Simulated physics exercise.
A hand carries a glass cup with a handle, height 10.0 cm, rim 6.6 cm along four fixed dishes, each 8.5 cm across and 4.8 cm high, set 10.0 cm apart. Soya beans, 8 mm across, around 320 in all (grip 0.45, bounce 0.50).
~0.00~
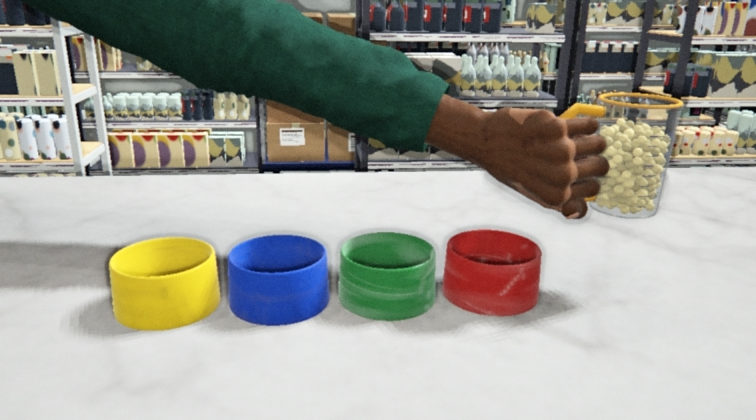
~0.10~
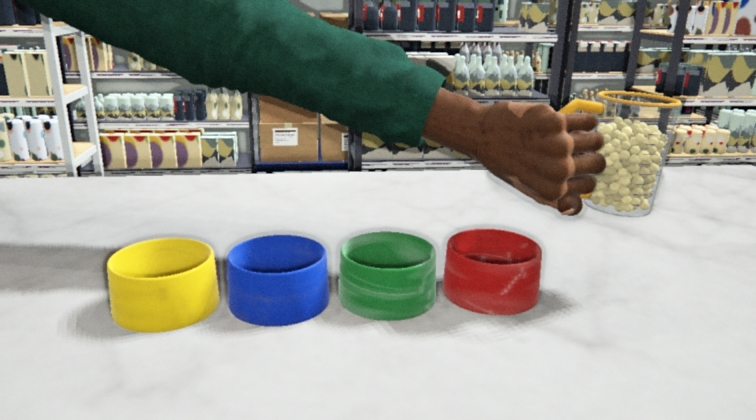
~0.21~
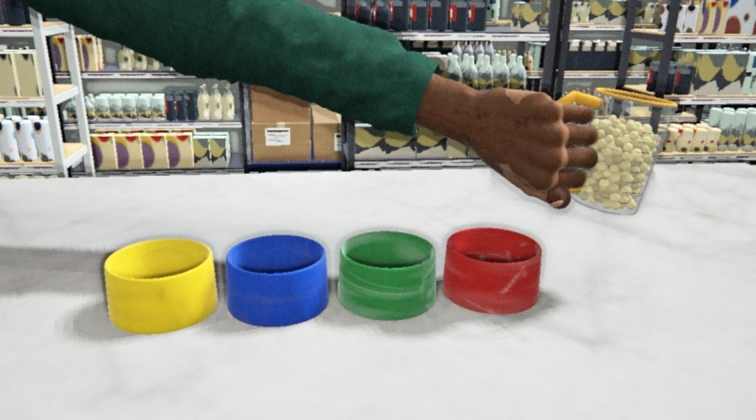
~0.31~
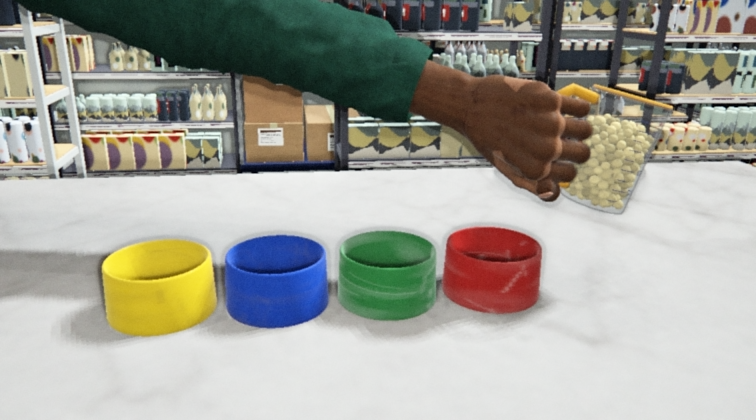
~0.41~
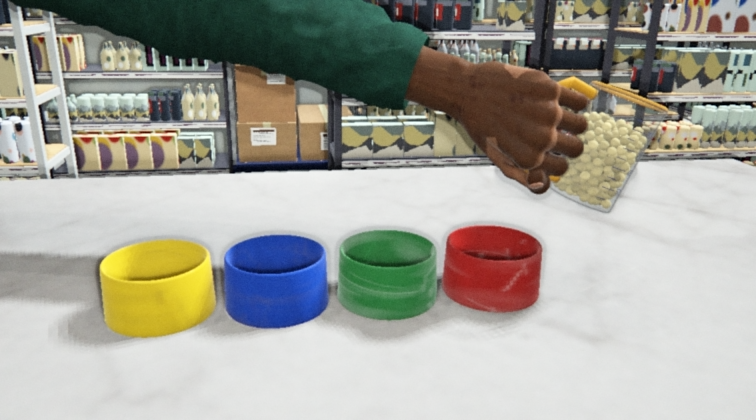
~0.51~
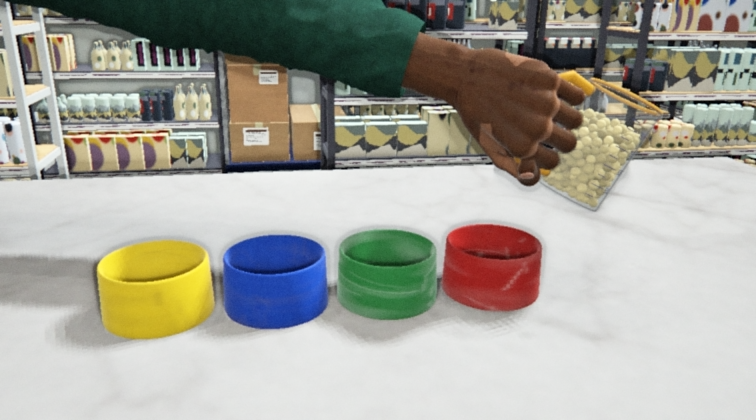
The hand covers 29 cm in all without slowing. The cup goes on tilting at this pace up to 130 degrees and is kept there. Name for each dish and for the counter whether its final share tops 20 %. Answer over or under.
Red dish: Over; blue dish: Under; green dish: Under; yellow dish: Under; on the counter: Over.
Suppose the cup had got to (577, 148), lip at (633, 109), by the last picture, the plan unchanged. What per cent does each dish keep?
Red 10, blue 0, green 70, yellow 0.
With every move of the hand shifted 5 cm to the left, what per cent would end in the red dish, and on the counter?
Then: Red 90; counter 10.
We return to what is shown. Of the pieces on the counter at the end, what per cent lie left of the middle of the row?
About 0 per cent.
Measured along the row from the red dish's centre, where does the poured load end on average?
About 5 cm to its right.
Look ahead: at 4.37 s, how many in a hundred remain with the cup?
Roughly 0 per cent.
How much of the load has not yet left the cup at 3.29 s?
Roughly 0 per cent.
After 2.18 s, tilt 121 degrees; cup holds 35 %, red 25 %.
After 3.29 s, tilt 130 degrees; cup holds 0 %, red 55 %.
After 4.37 s, tilt 130 degrees; cup holds 0 %, red 55 %.
At rest (4.7 s), red 55 %, blue 0 %, green 0 %, yellow 0 %, counter 45 %.
